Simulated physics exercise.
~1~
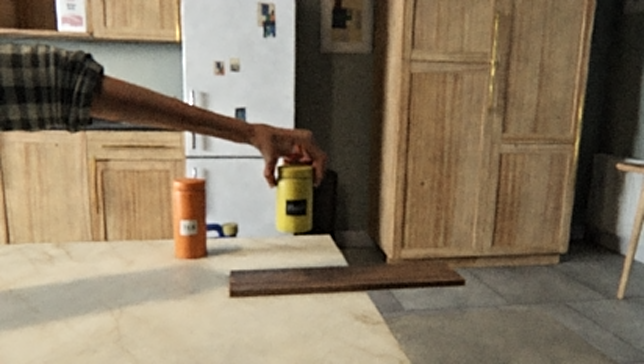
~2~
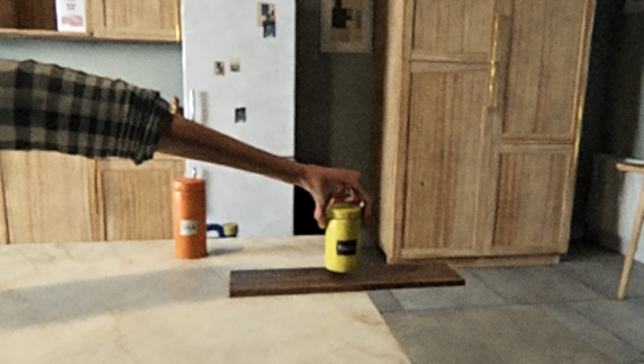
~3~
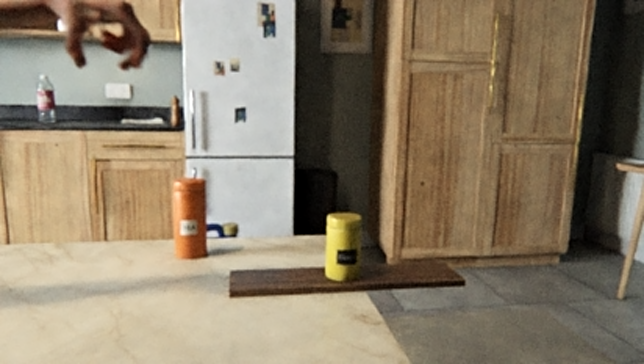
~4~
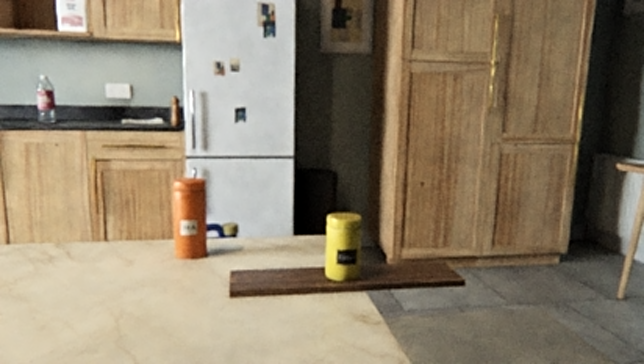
A hand sets a yellow jar on the overhanging brown plank, withdraws, and everything stays still.
